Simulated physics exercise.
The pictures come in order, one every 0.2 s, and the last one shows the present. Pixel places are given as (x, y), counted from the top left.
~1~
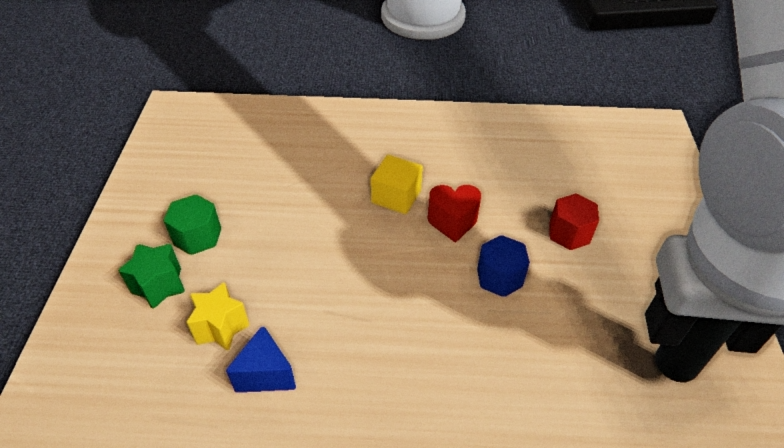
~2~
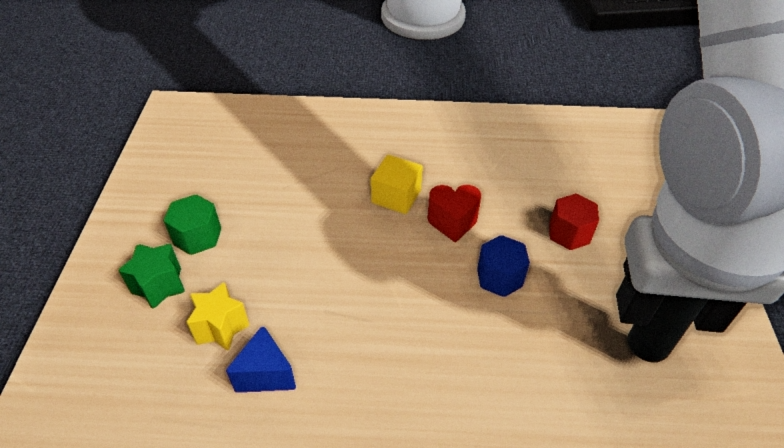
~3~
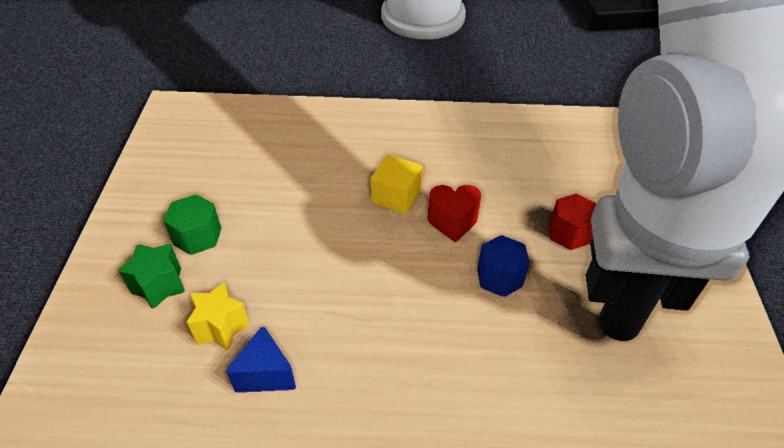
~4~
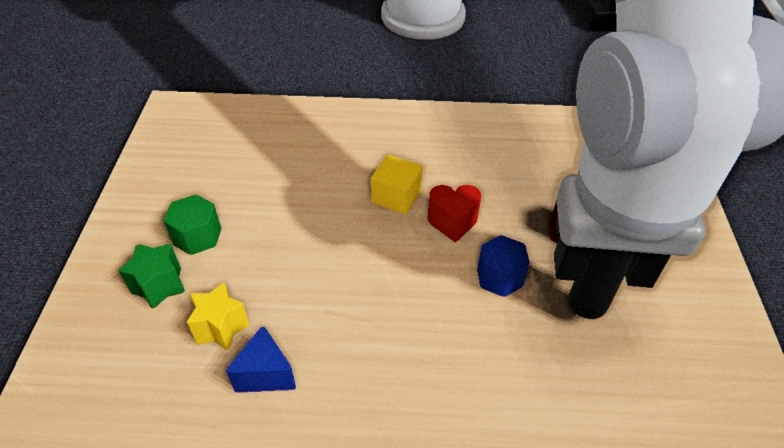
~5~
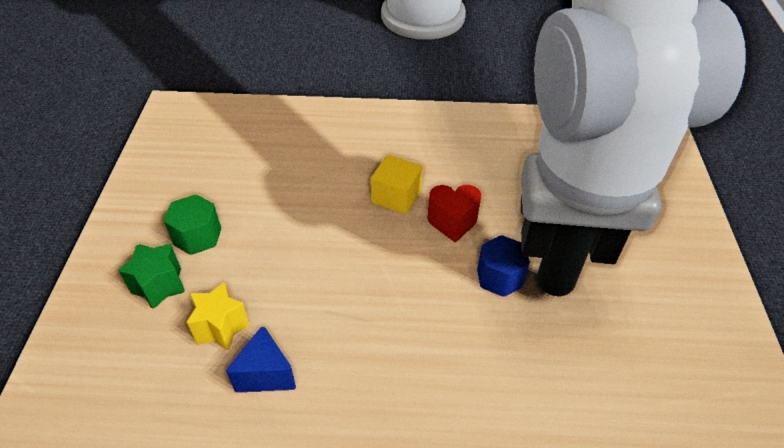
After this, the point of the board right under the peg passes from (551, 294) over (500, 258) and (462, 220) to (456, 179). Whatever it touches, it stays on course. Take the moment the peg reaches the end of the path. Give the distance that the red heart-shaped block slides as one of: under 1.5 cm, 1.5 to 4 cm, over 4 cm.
Range: Over 4 cm.
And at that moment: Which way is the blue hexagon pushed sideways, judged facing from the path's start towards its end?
Sideways shift: Left.
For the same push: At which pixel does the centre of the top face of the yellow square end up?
It will likely be found at (377, 163).
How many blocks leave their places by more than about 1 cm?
The answer is three or more blocks.
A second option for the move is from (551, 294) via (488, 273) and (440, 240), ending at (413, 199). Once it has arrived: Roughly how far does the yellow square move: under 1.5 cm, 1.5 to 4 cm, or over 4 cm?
Once the path is done, the yellow square lies 1.5 to 4 cm from its present place.
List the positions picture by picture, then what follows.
In the first frame, tip of the peg (675, 365), middles of tops, yellow square (397, 172), red heart-shaped block (456, 198), blue hexagon (506, 254), red hexagon (578, 209).
In the second frame, peg (648, 346), nothing pushed.
In the third frame, peg (618, 325), nothing pushed.
In the fourth frame, peg (587, 304), nothing pushed.
In the fifth frame, peg (555, 282), yellow square (397, 172), red heart-shaped block (456, 198), blue hexagon (506, 254), red hexagon hidden.
What follows on the original path. One third of the way, peg (502, 245); blue hexagon (467, 244), turned 20° anticlockwise.
Two thirds of the way, peg (463, 207); yellow square (390, 168); red heart-shaped block (435, 178); blue hexagon (460, 243), turned 35° anticlockwise.
At the end, peg (457, 166); yellow square (377, 163), turned 30° anticlockwise; red heart-shaped block (423, 159), turned 35° anticlockwise; blue hexagon (460, 243), turned 35° anticlockwise; red hexagon unmoved.
